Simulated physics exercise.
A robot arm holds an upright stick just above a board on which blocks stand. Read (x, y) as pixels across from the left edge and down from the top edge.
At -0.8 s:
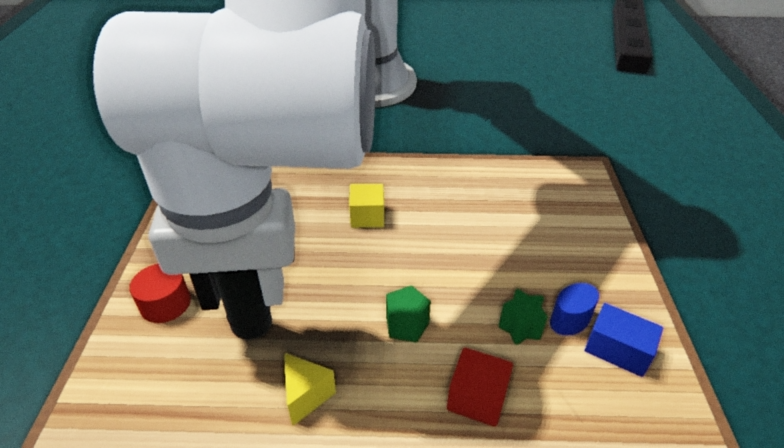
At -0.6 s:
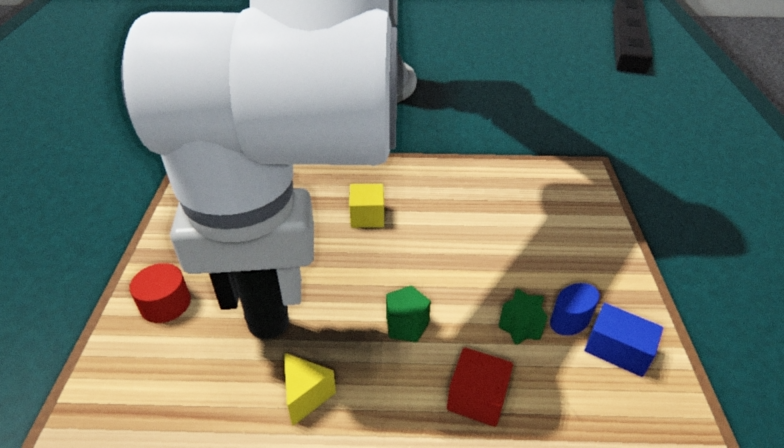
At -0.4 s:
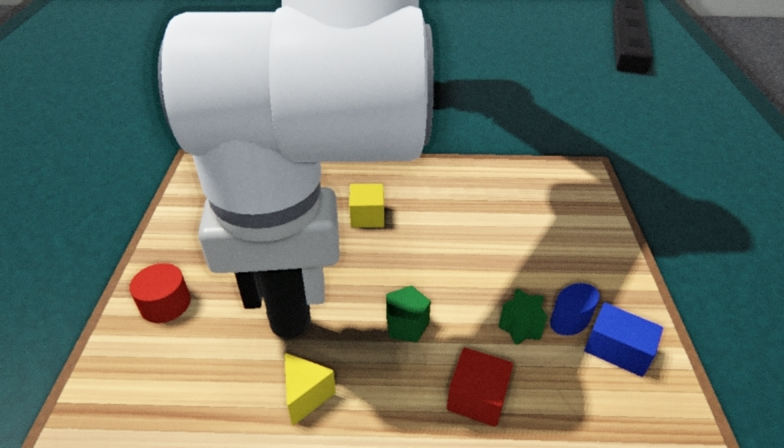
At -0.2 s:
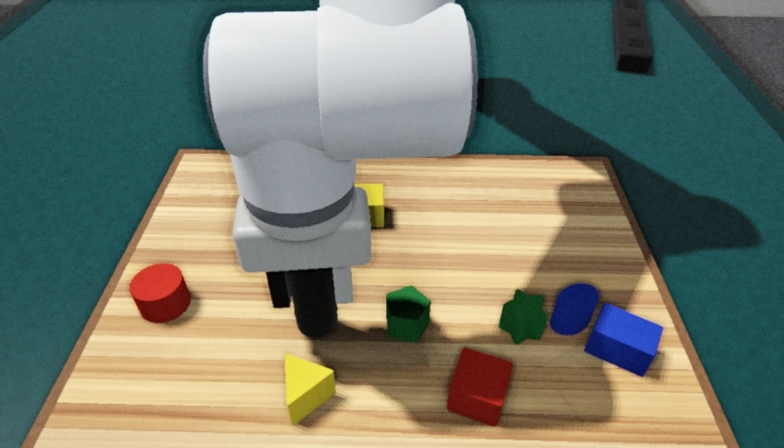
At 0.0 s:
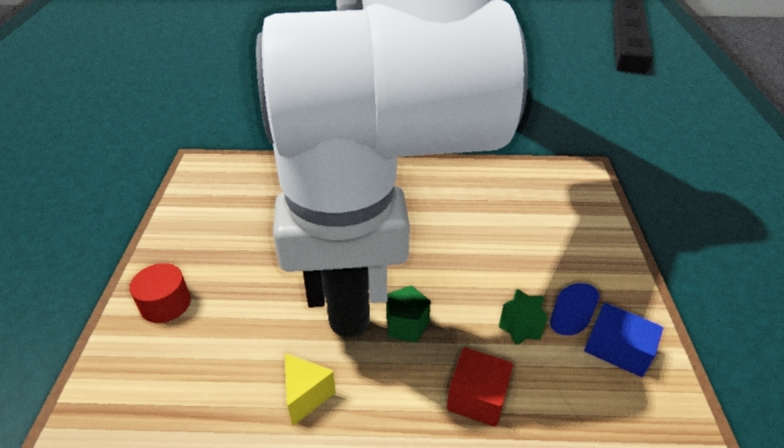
A robot arm moves its black stick rightward above a wooden board of colored blocks.
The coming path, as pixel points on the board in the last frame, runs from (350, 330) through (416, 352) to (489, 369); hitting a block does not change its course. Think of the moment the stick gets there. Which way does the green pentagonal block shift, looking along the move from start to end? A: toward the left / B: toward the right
My pick is A.
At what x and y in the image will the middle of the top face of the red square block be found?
For the centre of its top, I'd go with (507, 390).
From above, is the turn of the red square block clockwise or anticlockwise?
Clockwise rotation.
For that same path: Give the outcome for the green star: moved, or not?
By the last moment, the green star will still be in its place.
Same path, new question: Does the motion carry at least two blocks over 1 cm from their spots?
Short answer: Yes.
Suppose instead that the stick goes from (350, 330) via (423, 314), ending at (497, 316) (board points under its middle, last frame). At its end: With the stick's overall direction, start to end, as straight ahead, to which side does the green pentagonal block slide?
So, looking from the first point of the path to the last, the green pentagonal block moves rightwards.
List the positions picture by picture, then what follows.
The first picture shows stick's lower end at (252, 324); green pentagonal block at (407, 302); red square block at (482, 375); green star at (527, 305).
The second picture shows stick at (269, 324); blocks still.
The third picture shows stick at (291, 323); blocks still.
The fourth picture shows stick at (318, 322); blocks still.
The fifth picture shows stick at (349, 321); green pentagonal block at (407, 302); red square block at (482, 375); green star at (527, 305).
The first path, step by step. One third of the way, stick at (394, 336); green pentagonal block at (426, 301), turned 40° anticlockwise.
Two thirds of the way, stick at (442, 351); green pentagonal block at (434, 299), turned 60° anticlockwise.
At the end, stick at (491, 360); green pentagonal block at (434, 299), turned 60° anticlockwise; red square block at (507, 390), turned 55° clockwise; green star still.
